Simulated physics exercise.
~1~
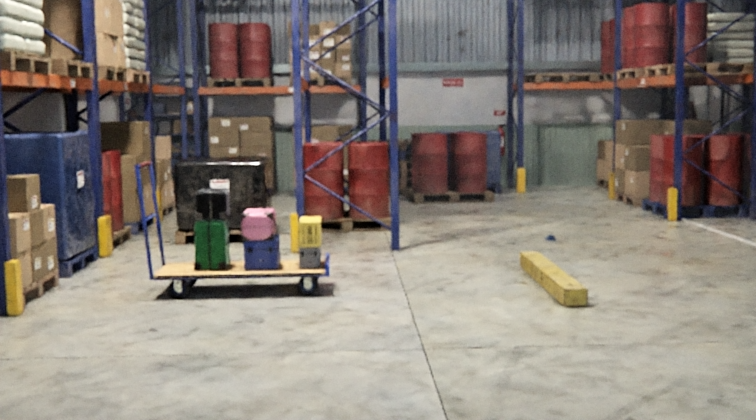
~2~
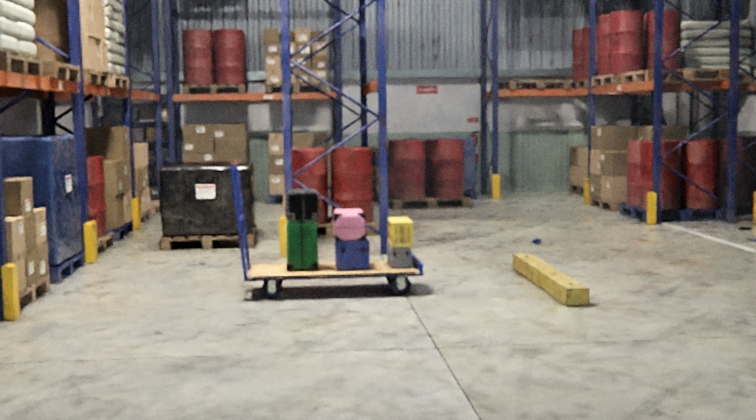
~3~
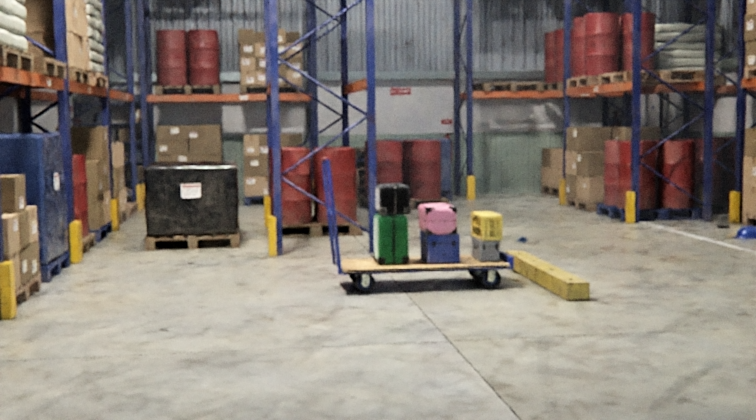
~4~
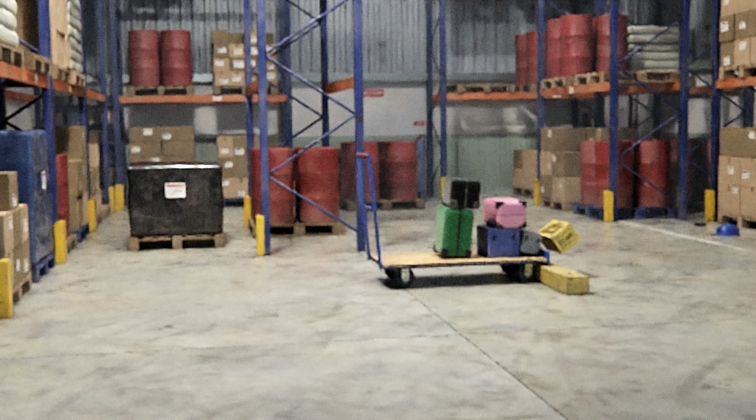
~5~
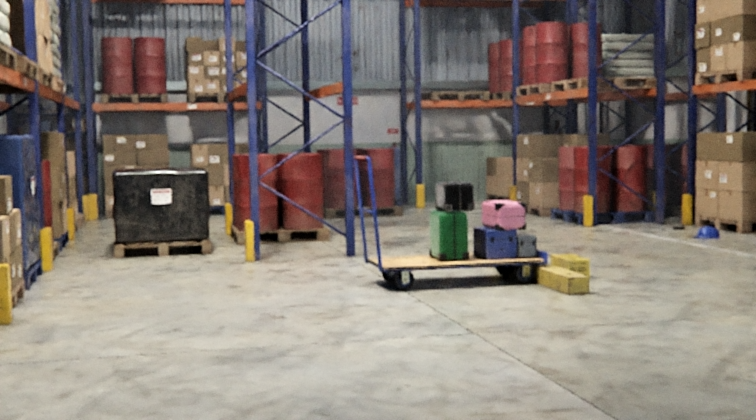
At the start, a flatbed trolley carries a green suitcase with a black one on top, a pink case on a blue box, and a yellow crate on a grey box. It rolls steadily right across a warehouse floor toward a low yellow kerb, as the view drifts slightly sideways. The trolley reaches the kerb and stops, and the yellow crate tips forward off the grey box. The crate drops past the front edge and comes to rest on its side by the kerb. The black suitcase tilts slightly, then settles level, staying aboard with the other items.
